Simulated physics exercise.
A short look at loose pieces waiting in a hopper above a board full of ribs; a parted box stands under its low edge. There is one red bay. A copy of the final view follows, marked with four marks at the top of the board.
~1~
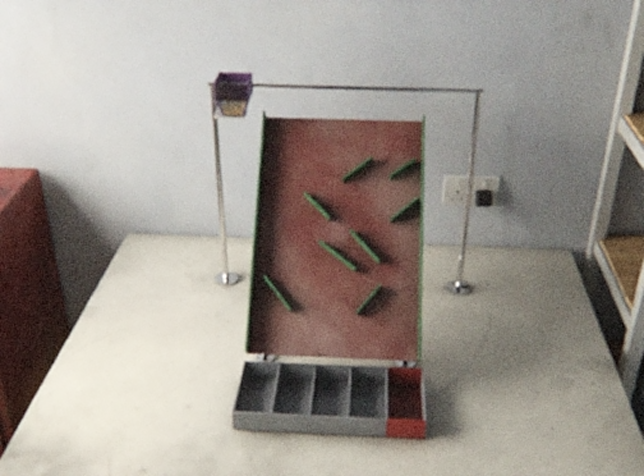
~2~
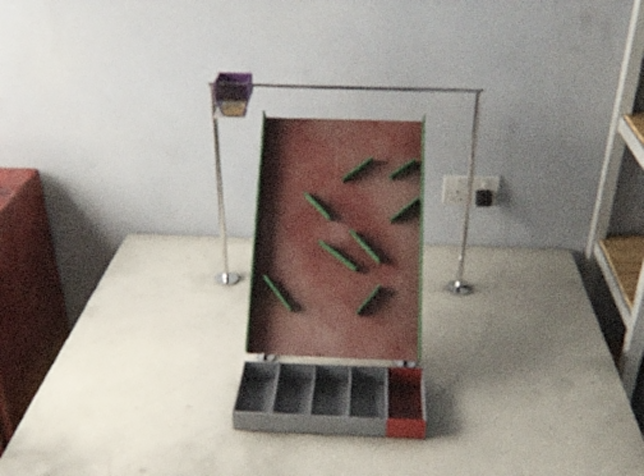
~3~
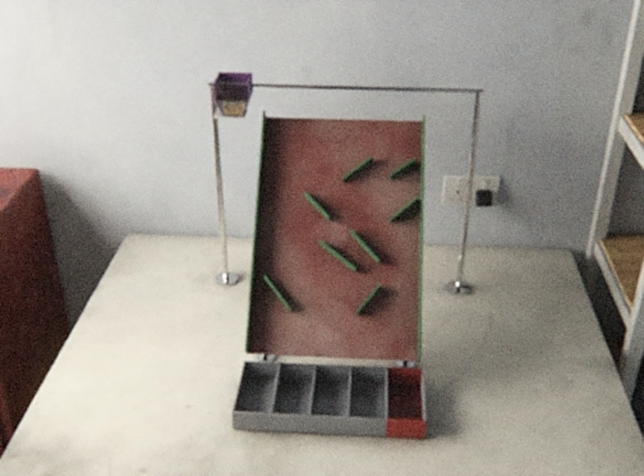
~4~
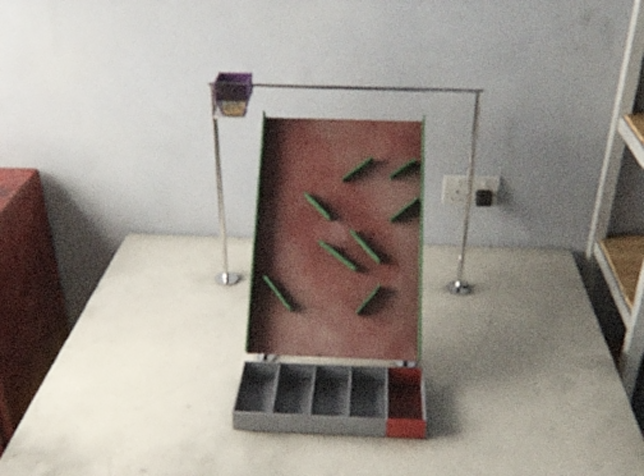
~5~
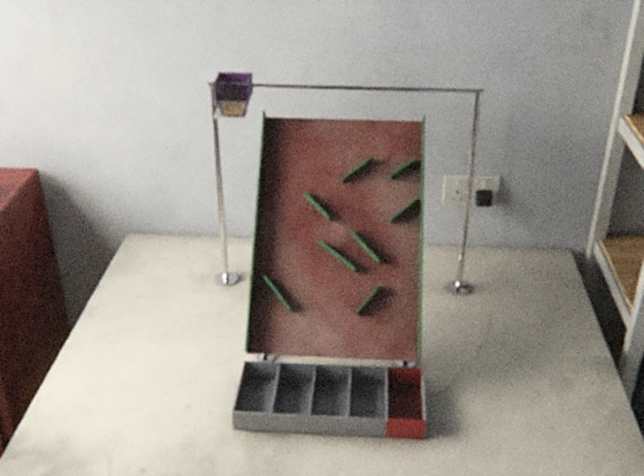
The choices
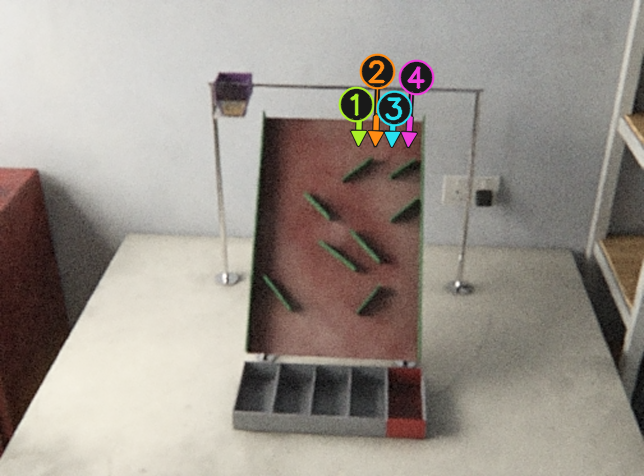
A small purple hopper hangs still above a ribbed red board, and nothing visibly moves.
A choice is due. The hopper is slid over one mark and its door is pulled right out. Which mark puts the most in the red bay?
Choose 3.
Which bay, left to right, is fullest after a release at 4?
The fifth from the left.
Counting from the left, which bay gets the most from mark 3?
The fifth.
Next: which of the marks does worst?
That is mark 1.
On the marked copy, mark 1 meets the board at (358, 140); mark 2 meets the board at (375, 140); mark 3 meets the board at (392, 141); mark 4 meets the board at (408, 141).
Choosing 1, close to a quarter in the red bay, the bulk in other bays.
Choosing 2, close to half in the red bay, close to half in other bays, only a few outside the box.
Choosing 3, all but a few in the red bay, only a few in other bays, only a few held on the board.
Choosing 4, the bulk in the red bay, a small share in other bays, a small share held on the board.
